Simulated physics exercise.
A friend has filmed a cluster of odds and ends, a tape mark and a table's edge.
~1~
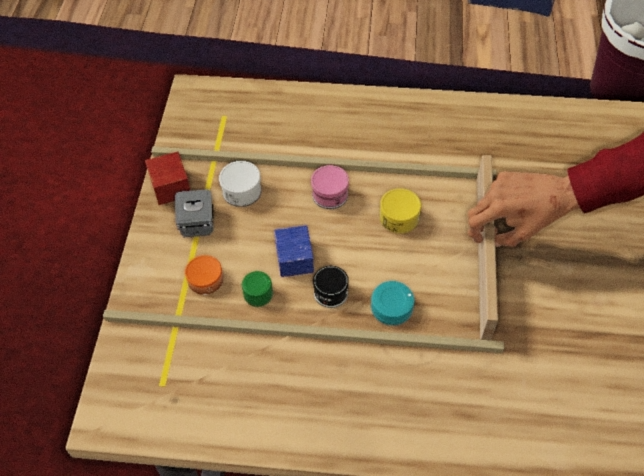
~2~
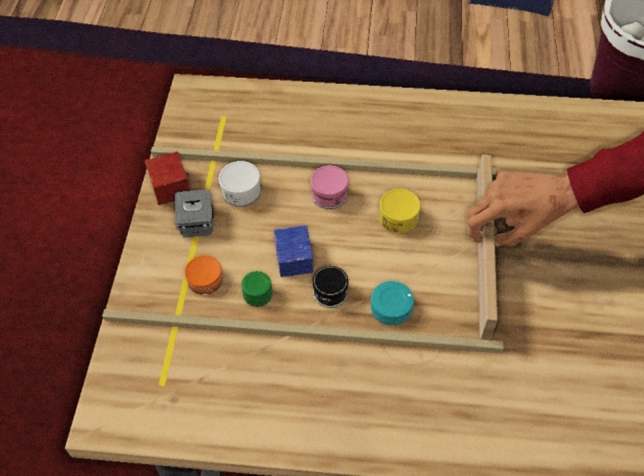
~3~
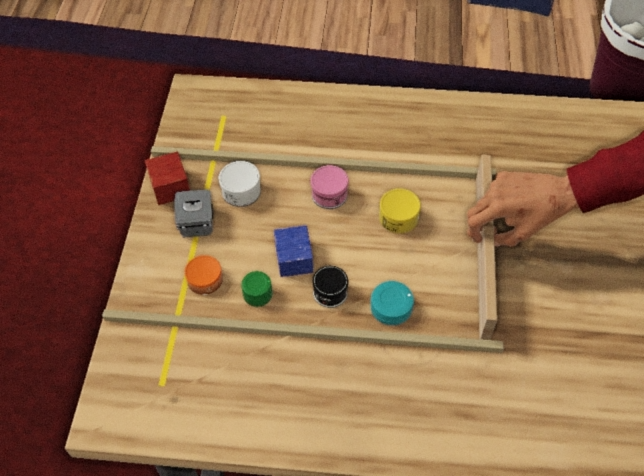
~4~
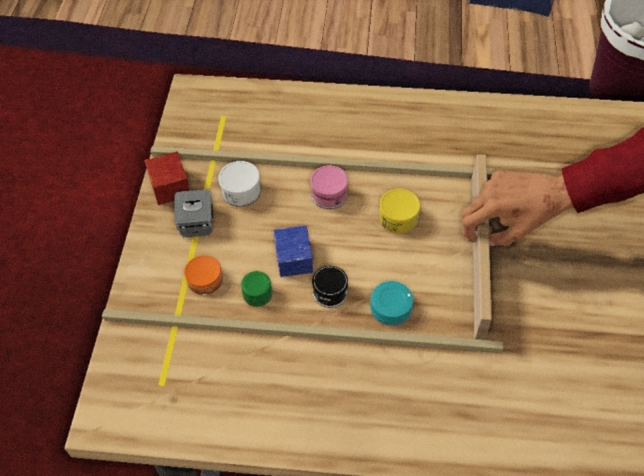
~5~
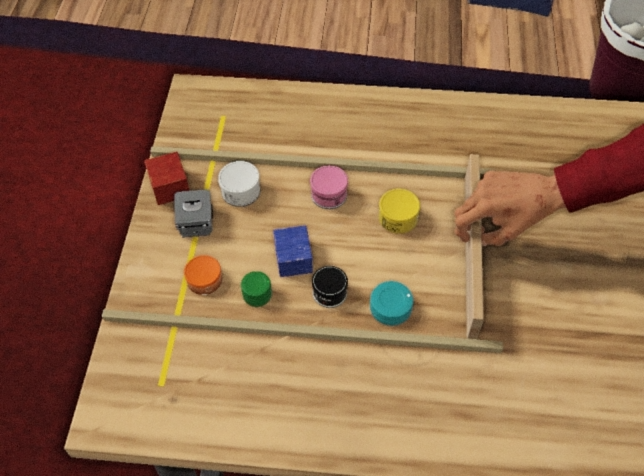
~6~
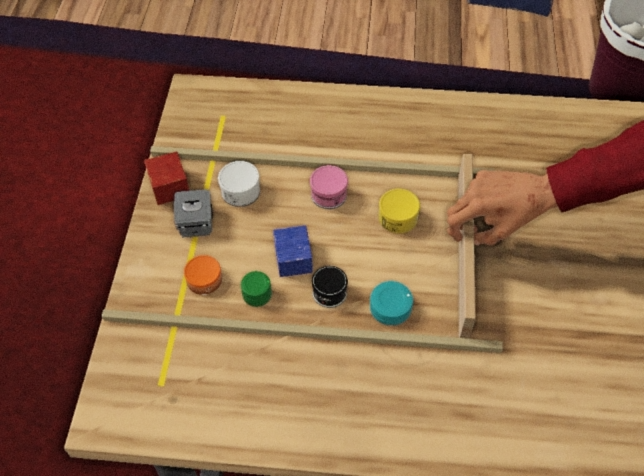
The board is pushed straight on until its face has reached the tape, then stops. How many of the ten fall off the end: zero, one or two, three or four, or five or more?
In the end the number that fall off is one or two.
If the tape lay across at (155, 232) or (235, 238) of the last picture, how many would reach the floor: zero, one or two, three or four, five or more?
The falls would be more than four; none at all.
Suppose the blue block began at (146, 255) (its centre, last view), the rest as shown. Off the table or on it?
From there it drops off.
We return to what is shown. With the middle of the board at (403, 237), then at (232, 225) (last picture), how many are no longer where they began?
At the one place 2, at the other 10.
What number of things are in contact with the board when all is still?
4 of them.
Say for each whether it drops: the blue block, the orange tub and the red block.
The blue block is kept, the orange tub comes down, the red block goes over.
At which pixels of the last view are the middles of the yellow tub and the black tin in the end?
The yellow tub stops around (182, 201); the black tin around (142, 264).
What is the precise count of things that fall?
It comes to 2.
Soon after, none off yet; red block at rest near (167, 178); grey case at rest near (194, 214); orange tub at rest near (203, 275).
After that, none off yet; red block at rest near (167, 178); grey case at rest near (194, 214); orange tub displaced a little near (191, 272).
In the end, the number that fall off is one or two; gone, orange tub and red block.
